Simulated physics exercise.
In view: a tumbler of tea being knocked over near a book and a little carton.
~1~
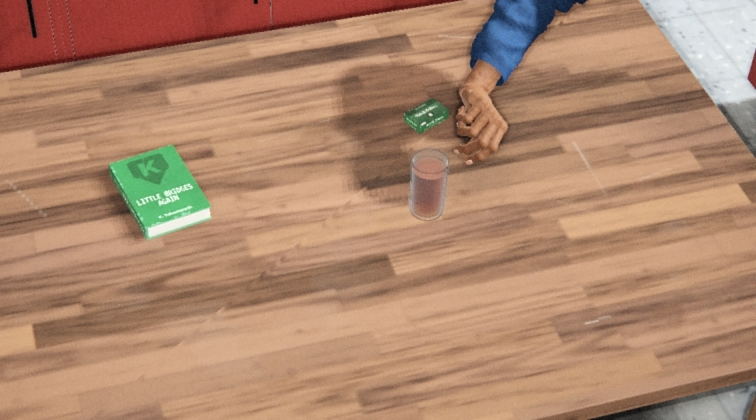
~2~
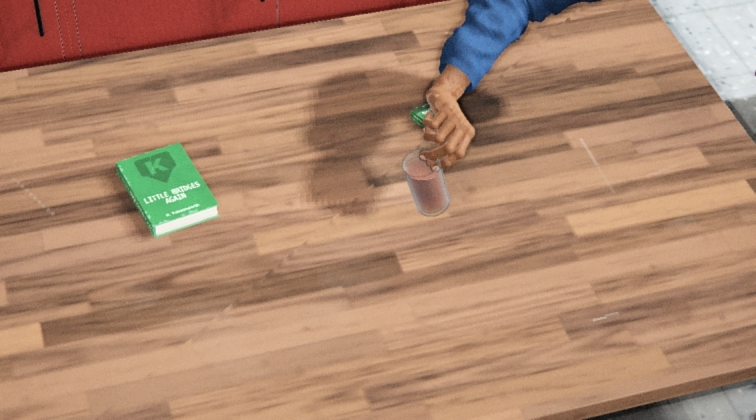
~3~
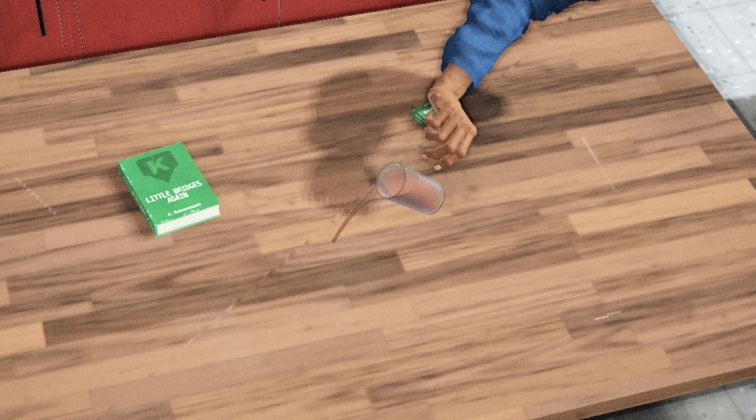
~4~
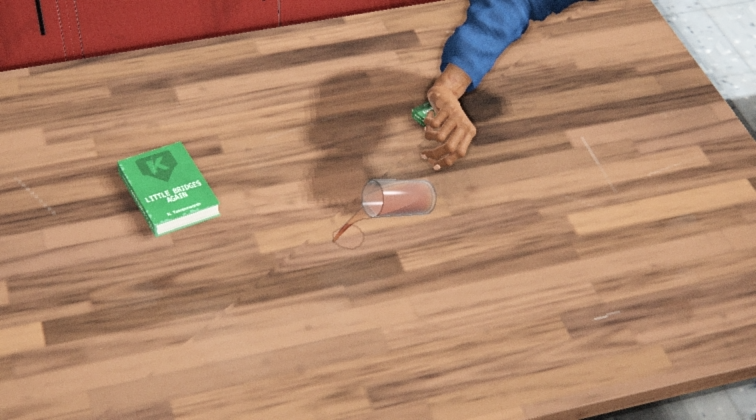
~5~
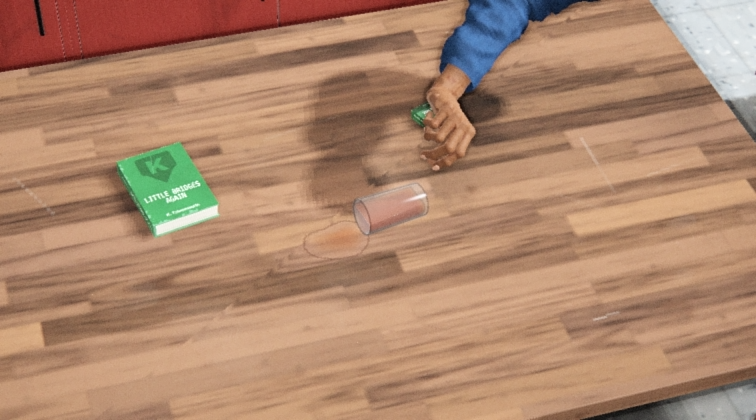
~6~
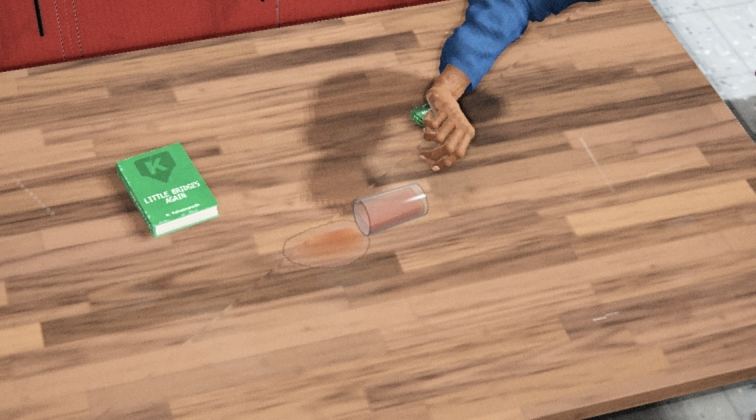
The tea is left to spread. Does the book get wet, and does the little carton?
The book gets wet; the little carton stays dry.
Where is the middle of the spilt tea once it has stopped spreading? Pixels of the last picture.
Close to (210, 293).
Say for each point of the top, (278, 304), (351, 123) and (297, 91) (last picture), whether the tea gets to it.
In turn: In the puddle, dry, clear of it.
Soon after, the puddle covers about as much as a tray; the book is wet; the little carton is dry.
Later, the puddle covers about as much as a big tray; the book is wet; the little carton is dry.
In the end, the puddle covers about as much as a big tray; the book is wet; the little carton is dry.
